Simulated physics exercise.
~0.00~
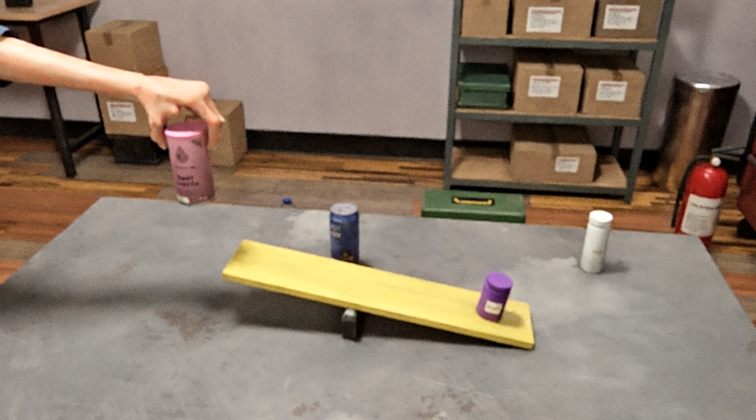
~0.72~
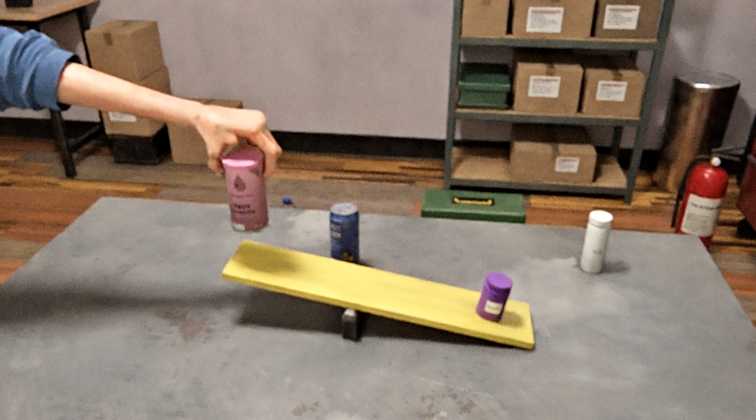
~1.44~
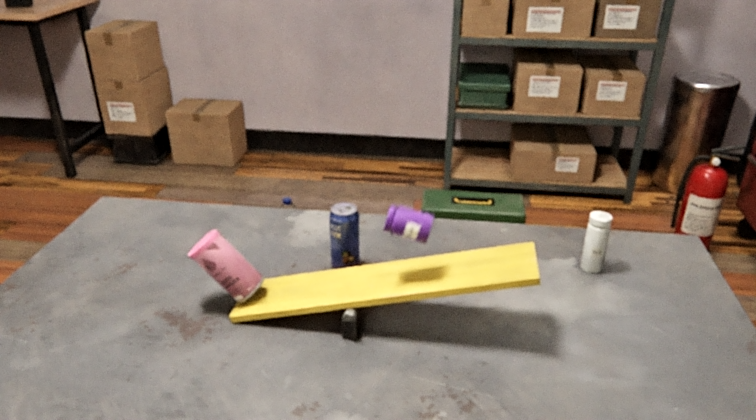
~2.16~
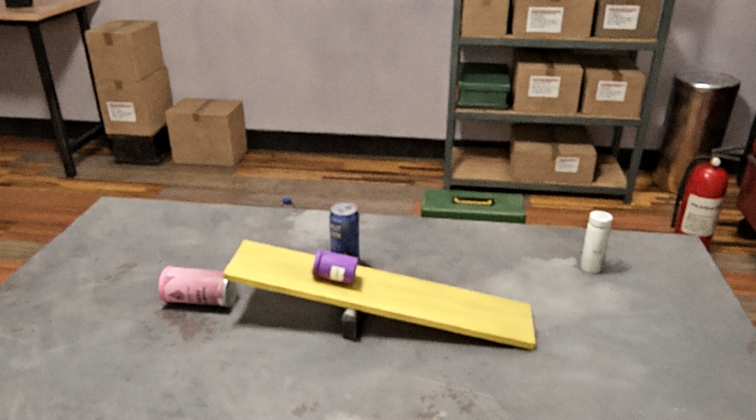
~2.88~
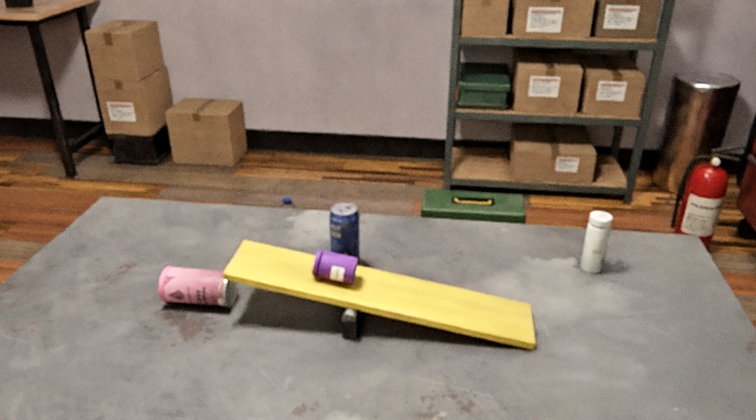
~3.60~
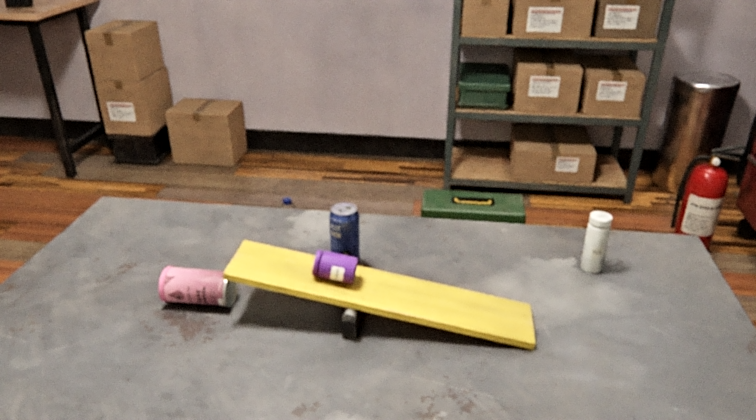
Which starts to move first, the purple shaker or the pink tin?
The pink tin moves first, carried by the hand towards the plank. The purple shaker only moves later, when the plank tips the other way.
A hand drops a pink tin, tossing a purple shaker before the yellow plank tips back.
